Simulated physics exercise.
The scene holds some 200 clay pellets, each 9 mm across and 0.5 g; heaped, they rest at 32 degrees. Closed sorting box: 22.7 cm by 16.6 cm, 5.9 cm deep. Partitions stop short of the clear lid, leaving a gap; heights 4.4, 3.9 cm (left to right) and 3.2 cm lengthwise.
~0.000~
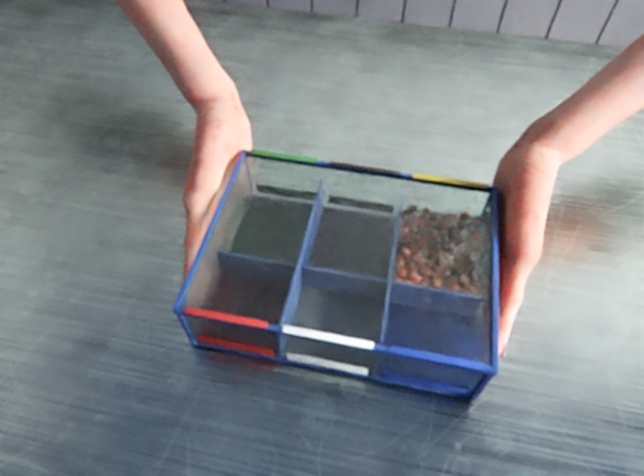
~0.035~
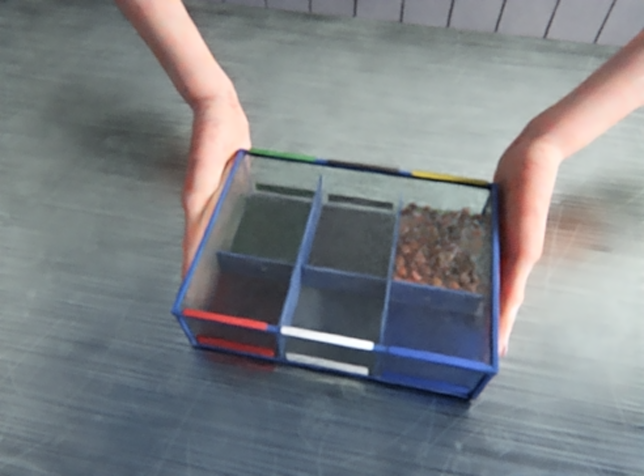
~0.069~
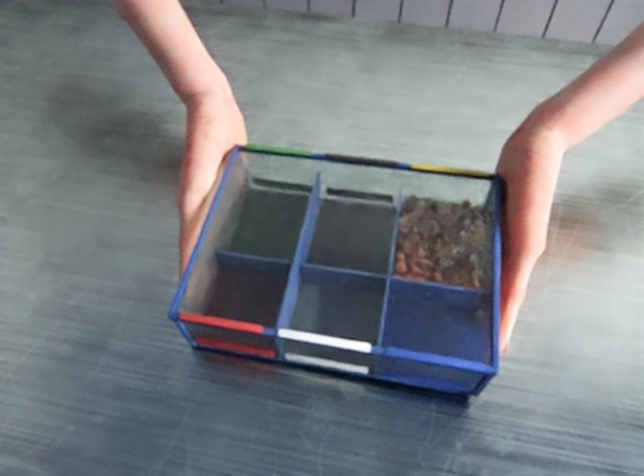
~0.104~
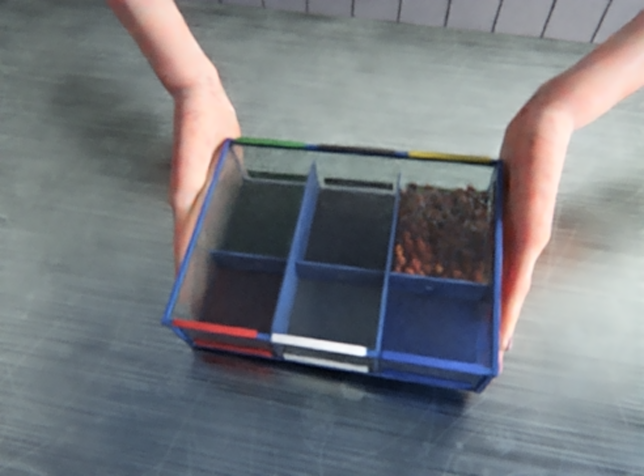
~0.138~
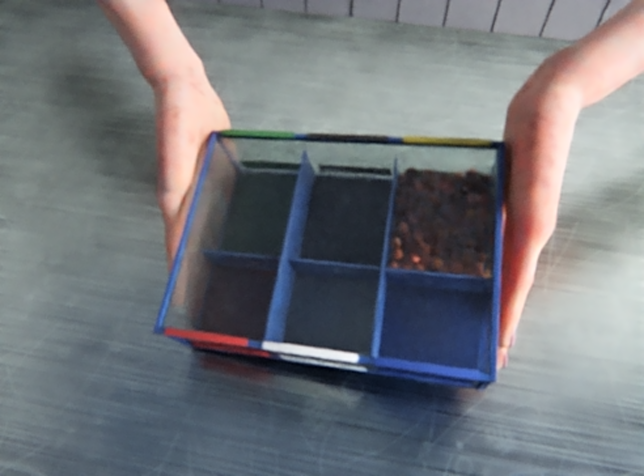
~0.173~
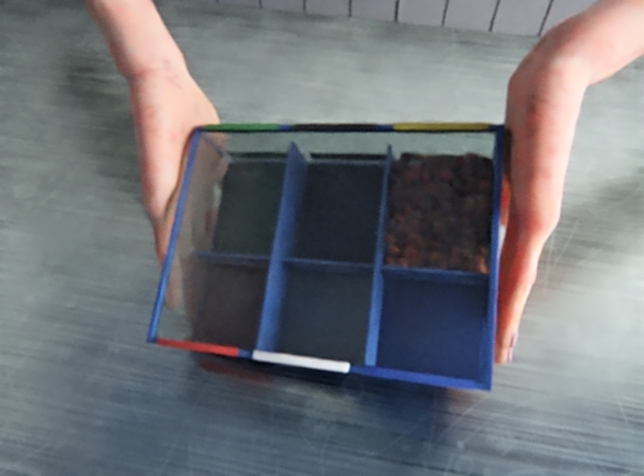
Two hands hold a clear, blue-edged box with six compartments nearly level above a grey surface, brown pellets filling the back right section. The hands then tilt the box, slightly at first and then more steeply, its left front corner lowest, while the pellets stay in the yellow-marked compartment.
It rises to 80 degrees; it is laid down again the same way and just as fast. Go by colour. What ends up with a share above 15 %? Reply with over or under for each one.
Red compartment: Under, blue compartment: Over, green compartment: Under, yellow compartment: Over, white compartment: Over, black compartment: Under.
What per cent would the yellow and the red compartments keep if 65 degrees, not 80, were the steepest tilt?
Shares: Yellow 50 and red 0, in per cent.
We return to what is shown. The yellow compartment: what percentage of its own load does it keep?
I'd estimate about 50 %.
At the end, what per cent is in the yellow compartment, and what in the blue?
Yellow at 50 and blue at 25, in per cent.
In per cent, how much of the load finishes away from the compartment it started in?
That comes to close to 50 percent.
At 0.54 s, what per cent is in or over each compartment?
Red 0; blue 15; green 0; yellow 70; white 5; black 5.
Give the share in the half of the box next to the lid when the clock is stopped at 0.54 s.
Close to 70 in a hundred.
After 0.54 s, tilt 78 degrees; blue 15 %, yellow 70 %, white 5 %, black 5 %.
After 0.78 s, tilt 32 degrees; blue 25 %, yellow 50 %, white 20 %.
Then, at 1.14 s, tilt 0 degrees; blue 25 %, yellow 50 %, white 25 %.
At rest (1.6 s), red 0 %, blue 25 %, green 0 %, yellow 50 %, white 25 %, black 0 %.
